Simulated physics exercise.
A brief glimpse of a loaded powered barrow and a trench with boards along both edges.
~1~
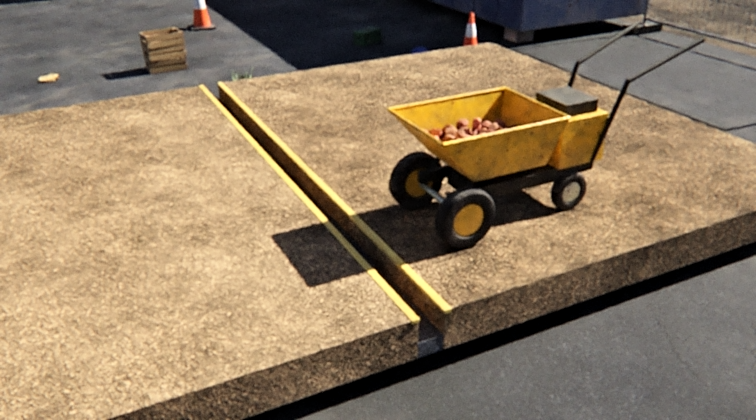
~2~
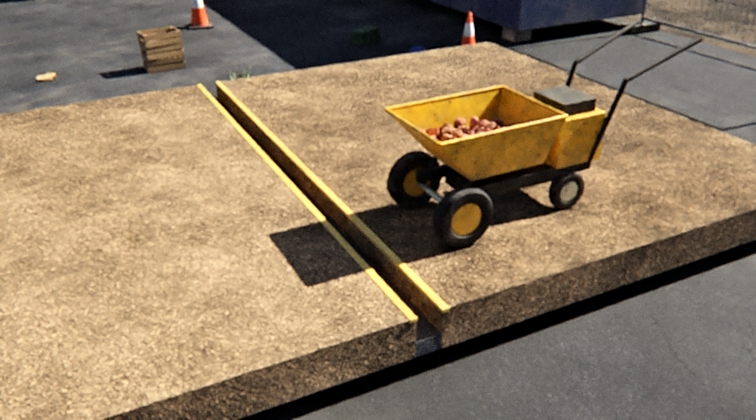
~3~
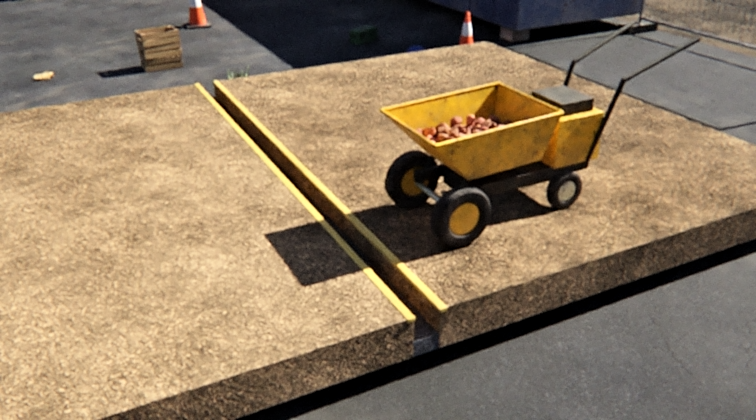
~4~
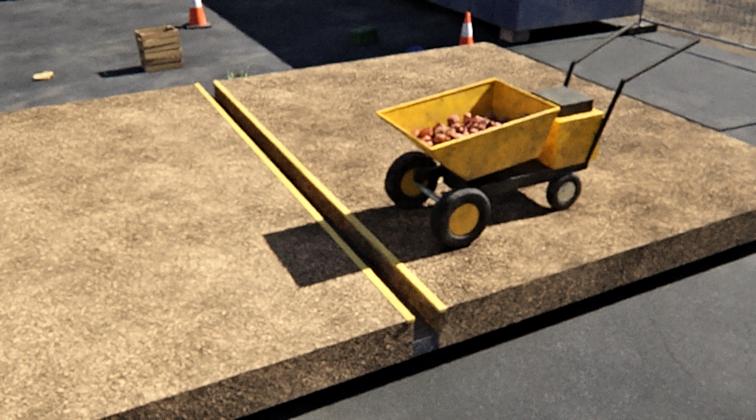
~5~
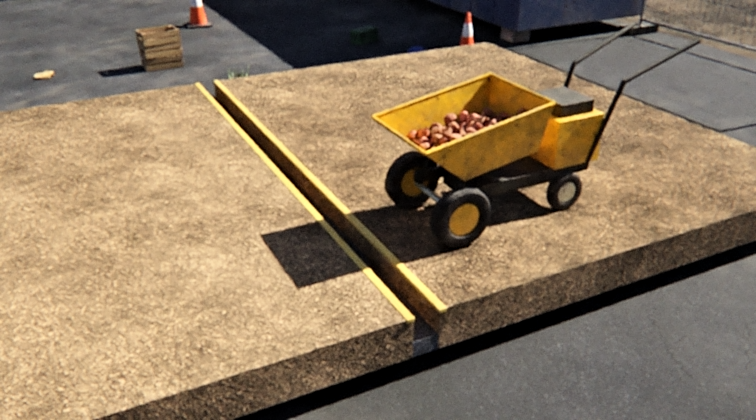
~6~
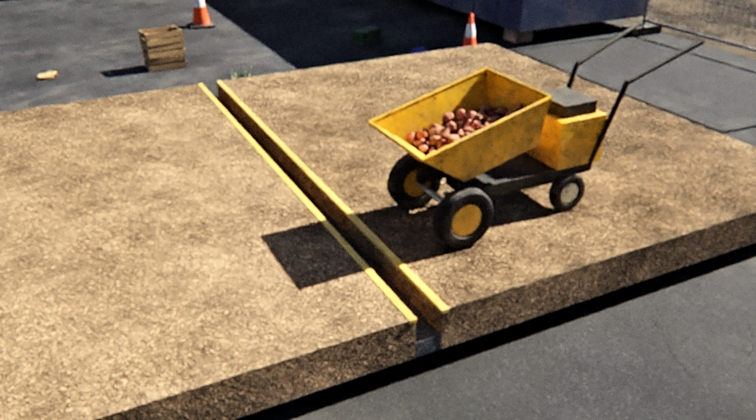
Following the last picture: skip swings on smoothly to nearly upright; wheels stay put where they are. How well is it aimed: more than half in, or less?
Half not reached.
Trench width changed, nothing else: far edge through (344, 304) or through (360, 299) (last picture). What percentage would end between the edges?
In order, some 100 and some 90 percent.
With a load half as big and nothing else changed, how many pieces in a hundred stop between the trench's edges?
About 30 per cent.
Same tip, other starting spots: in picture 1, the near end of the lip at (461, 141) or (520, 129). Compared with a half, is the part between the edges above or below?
The first try: Above a half. The second: Not half.
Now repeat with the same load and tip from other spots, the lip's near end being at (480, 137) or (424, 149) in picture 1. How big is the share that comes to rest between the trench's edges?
60 per cent, then 0 per cent.
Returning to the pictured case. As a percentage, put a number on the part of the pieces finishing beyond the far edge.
About 60 %.
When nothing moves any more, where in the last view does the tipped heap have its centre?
At about (337, 247).
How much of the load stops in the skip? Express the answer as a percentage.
I'd say close to 5 percent.
Soon, skip tipped well over; all in the skip.
A while on, skip tipped steeply; nearly all in the skip; a stray few in or heaped over the trench; a small part beyond it.
Towards the end, skip tipped right over; about a quarter in the skip; a small part in or heaped over the trench; about two thirds beyond it.
Finally, skip tipped right over; a small part in the skip; about a third in or heaped over the trench; about two thirds beyond it.
